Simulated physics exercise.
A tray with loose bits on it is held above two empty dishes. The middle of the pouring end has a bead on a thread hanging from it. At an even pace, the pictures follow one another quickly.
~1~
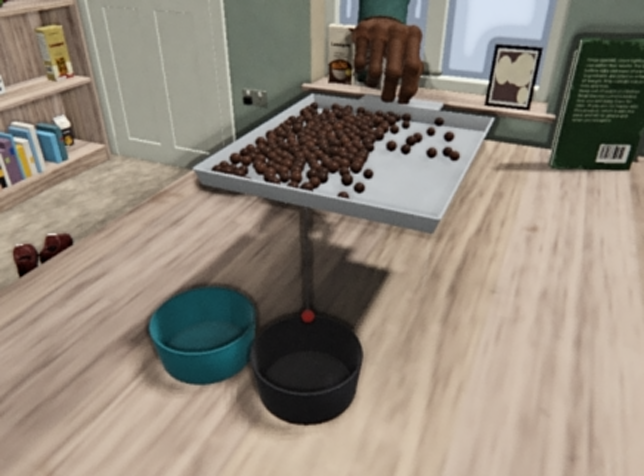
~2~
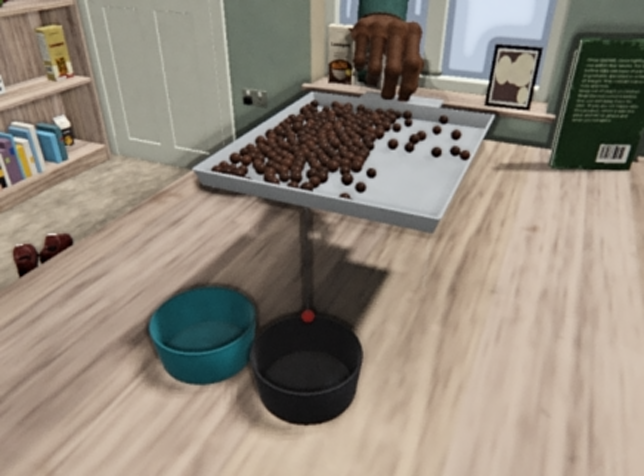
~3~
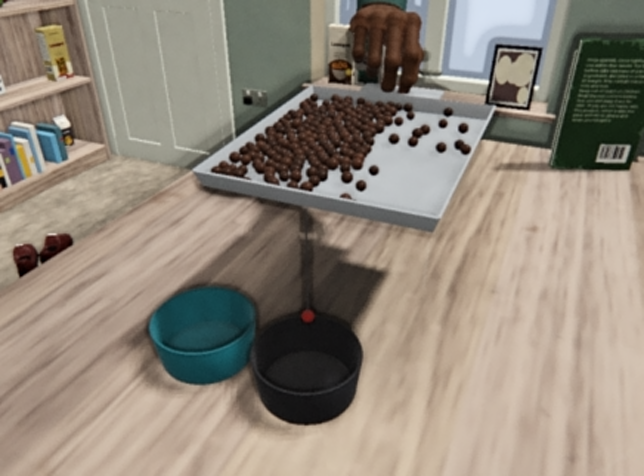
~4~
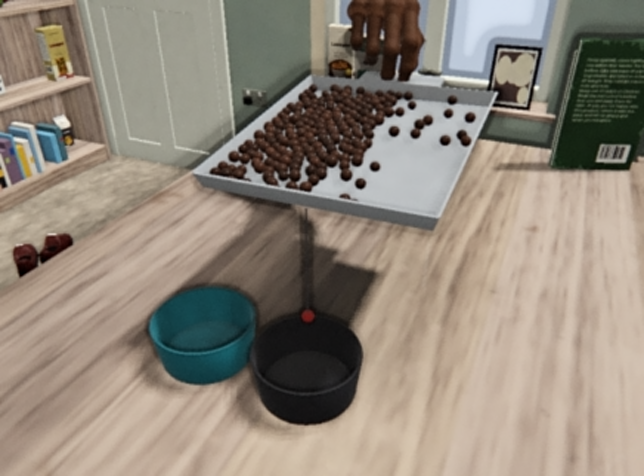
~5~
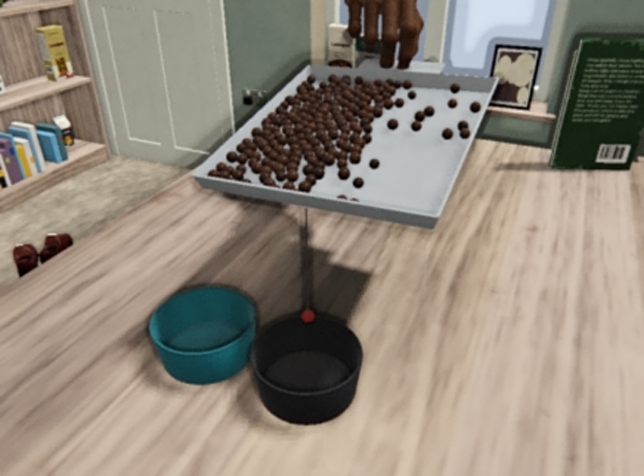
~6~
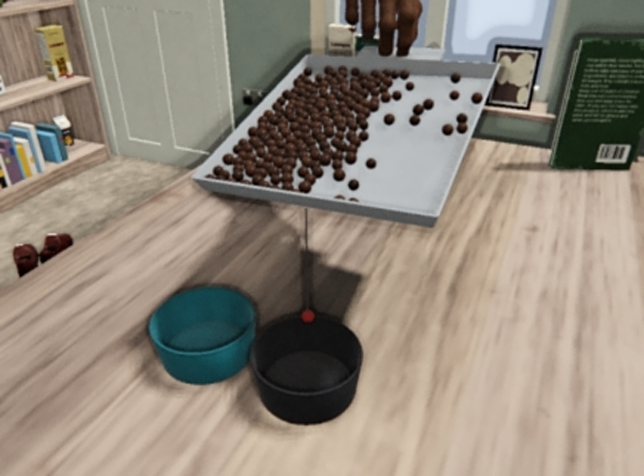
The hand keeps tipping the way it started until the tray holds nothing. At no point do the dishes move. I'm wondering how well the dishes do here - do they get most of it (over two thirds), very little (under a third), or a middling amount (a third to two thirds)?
They get most of it, over two thirds.
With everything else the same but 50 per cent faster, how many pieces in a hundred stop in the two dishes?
Roughly 80 percent.
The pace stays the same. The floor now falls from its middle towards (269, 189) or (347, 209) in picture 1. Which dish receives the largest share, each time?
First it's the dish to the left, then it's the dish to the right.
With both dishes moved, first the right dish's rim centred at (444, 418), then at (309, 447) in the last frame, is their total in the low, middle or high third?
Try 1 - below one third; try 2 - under a third.
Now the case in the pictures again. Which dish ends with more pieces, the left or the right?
The winner is the left one.
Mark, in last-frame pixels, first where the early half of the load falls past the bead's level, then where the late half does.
First part (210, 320), rest (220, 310).
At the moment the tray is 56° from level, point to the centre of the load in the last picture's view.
The middle of the pieces lands at roughly (248, 182).
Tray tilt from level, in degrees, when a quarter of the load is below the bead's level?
Near 65 degrees.
Shortly afterwards, tray tipped steeply; near two thirds on the tray; only a few in the right dish; a little in the left dish; only a few outside both; a little in the air.
Next, tray tipped right over; only a few on the tray; near a quarter in the right dish; near half in the left dish; near a quarter outside both; a little in the air.
Some moments later, tray tipped past a quarter turn; near a quarter in the right dish; near two thirds in the left dish; near a quarter outside both.
In the end, tray tipped past a quarter turn; near a quarter in the right dish; near two thirds in the left dish; near a quarter outside both.
